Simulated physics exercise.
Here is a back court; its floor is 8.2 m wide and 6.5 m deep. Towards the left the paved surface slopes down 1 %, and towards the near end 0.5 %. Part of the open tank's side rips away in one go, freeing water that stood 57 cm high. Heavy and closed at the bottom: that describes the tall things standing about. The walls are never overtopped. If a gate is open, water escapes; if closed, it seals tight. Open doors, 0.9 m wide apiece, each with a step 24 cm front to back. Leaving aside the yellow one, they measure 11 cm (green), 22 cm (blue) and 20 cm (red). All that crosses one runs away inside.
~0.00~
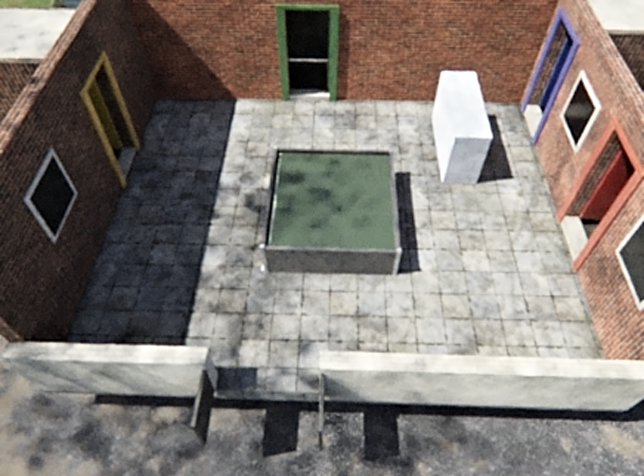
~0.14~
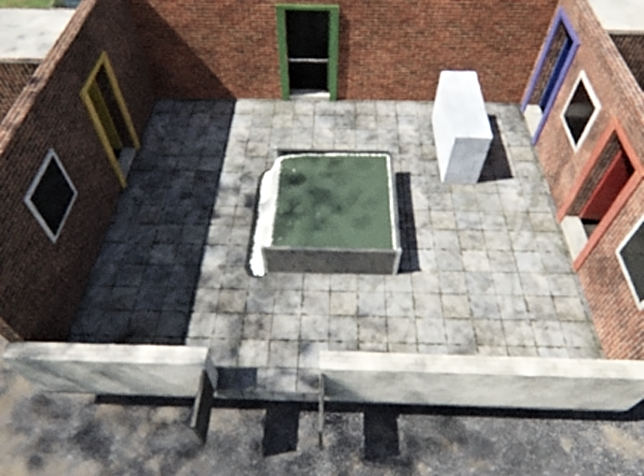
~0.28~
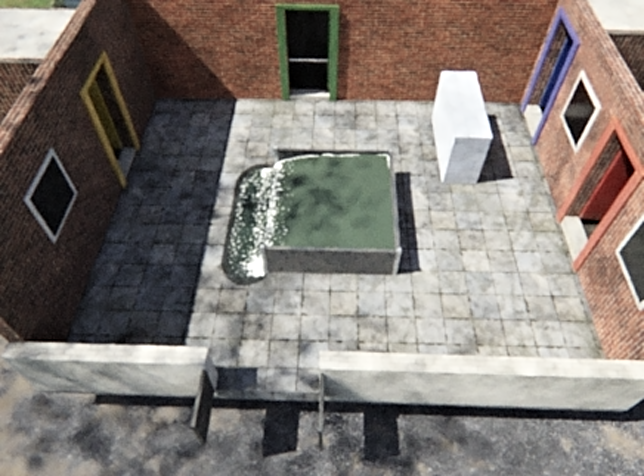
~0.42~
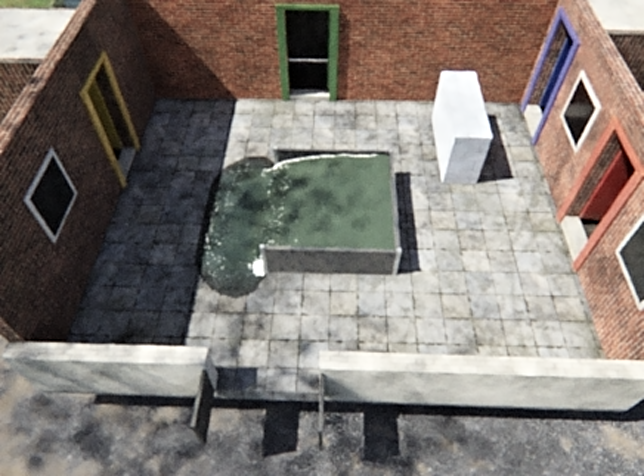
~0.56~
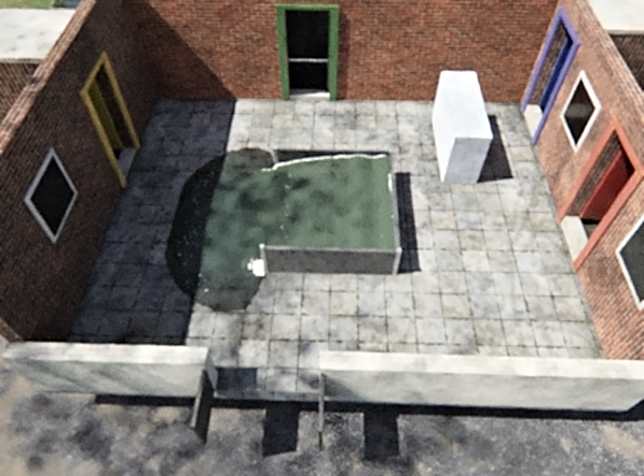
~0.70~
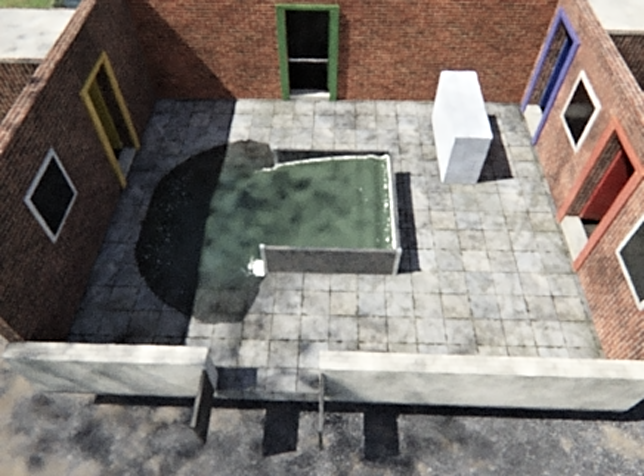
In the video, an open tank of green water stands in a brick-walled courtyard with coloured doors; its left side gives way, and water pours out, spreading across the paving in a widening dark pool toward the left.
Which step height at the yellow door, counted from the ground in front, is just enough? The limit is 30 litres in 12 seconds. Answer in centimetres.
A height of roughly 21 cm is just enough.
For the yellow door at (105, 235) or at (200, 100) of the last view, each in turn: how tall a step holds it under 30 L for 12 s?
First place around 28 cm, second around 16 cm.
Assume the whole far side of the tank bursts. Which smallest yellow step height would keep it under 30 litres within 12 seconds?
It needs to be about 6.5 cm high.
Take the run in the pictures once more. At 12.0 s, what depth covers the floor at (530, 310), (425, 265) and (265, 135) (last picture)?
In order: Around 5, 5 and 4 cm.
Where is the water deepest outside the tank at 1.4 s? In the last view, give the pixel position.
Near (111, 220).
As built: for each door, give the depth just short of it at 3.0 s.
Lab note, depth in cm: Green 0; blue 0; red 0; yellow 24.
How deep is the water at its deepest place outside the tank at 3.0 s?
40 cm.
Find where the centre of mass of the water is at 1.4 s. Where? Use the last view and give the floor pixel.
My guess is close to (265, 220).
After 1.4 s water covers 30 % of the floor, deepest (36 cm) near (111, 220); 21 cm at the yellow door, 5 litres in over its 11 cm step.
After 3.0 s water covers 35 % of the floor, deepest (40 cm) near (55, 369); 24 cm at the yellow door, 110 litres in over its 11 cm step.
After 12.0 s water covers 100 % of the floor, deepest (10 cm) near (432, 368); 7 cm at the yellow door, 160 litres in over its 11 cm step.
At the yellow door as built, the water arrived by 1.1 s and peaked near 27 cm at 2.2 s.
With a step of 17 cm, 64 litres would have come in within the 12 s; with 22.5 cm, 18 litres. So under 30 litres takes about 21 cm.
